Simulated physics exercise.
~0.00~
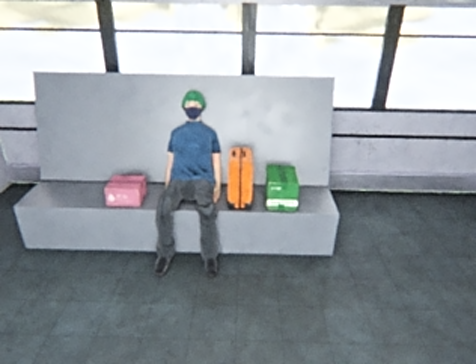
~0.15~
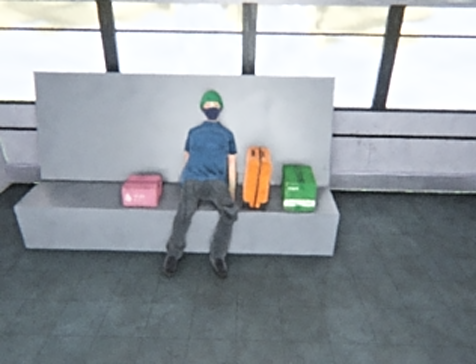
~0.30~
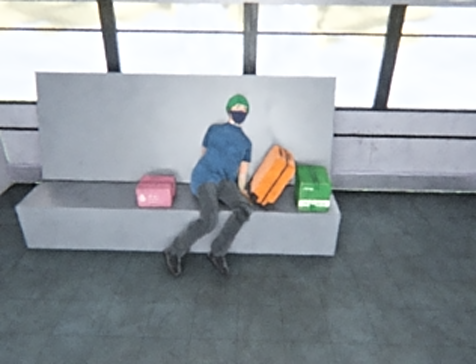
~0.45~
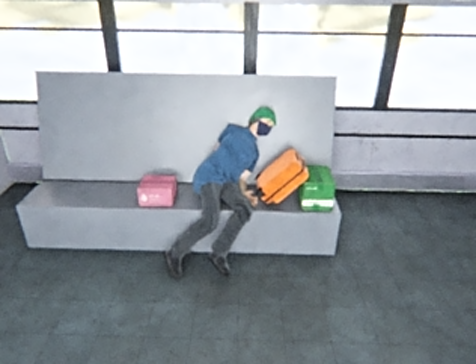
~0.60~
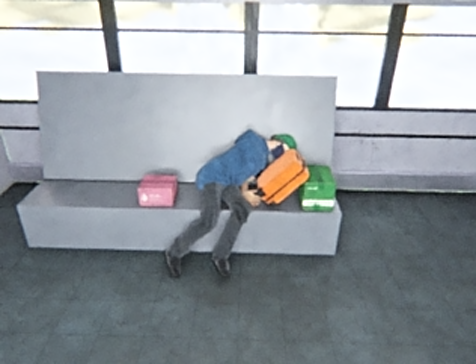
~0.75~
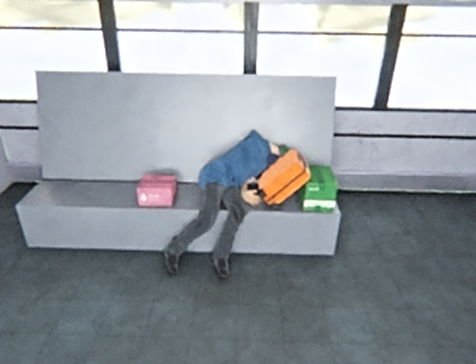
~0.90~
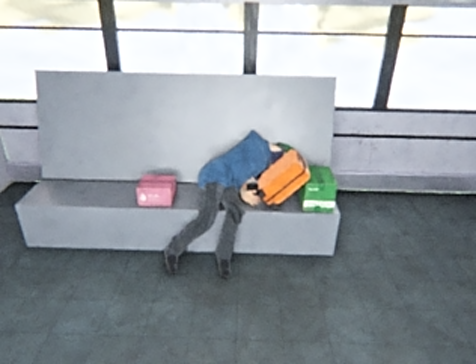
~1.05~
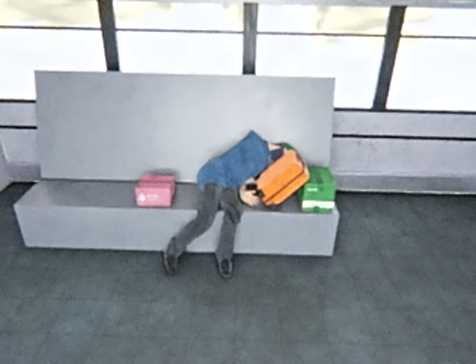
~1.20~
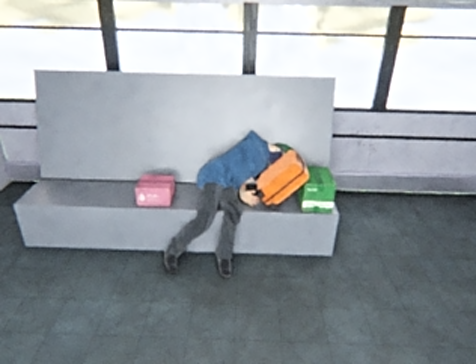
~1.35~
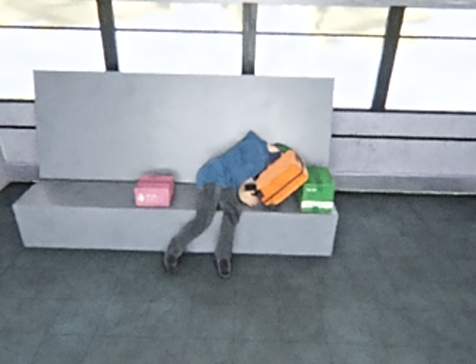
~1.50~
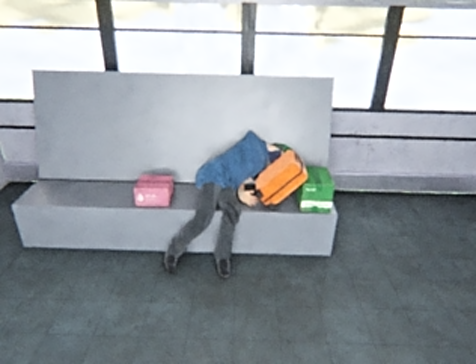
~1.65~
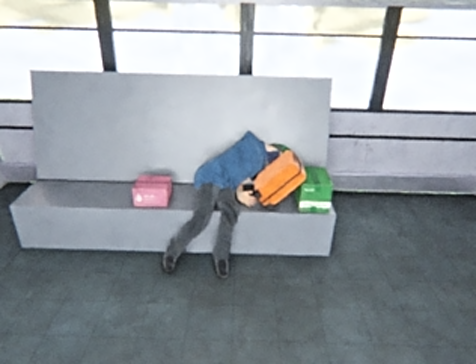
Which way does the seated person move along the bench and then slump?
The person slides to the right along the bench and slumps over to the right, onto the orange case.
A person in a green cap, dark face mask, blue shirt and dark trousers sits on a long grey bench below windows, seen from the front and slightly above by a gently swaying camera. A pink carton lies to the left, with an upright orange case and a green holdall to the right. The person and luggage all slide right along the seat. The orange case tips over toward the green holdall, and the person topples limply right onto it. They end slumped over the leaning case, hips still on the seat, with all the luggage still on the bench.
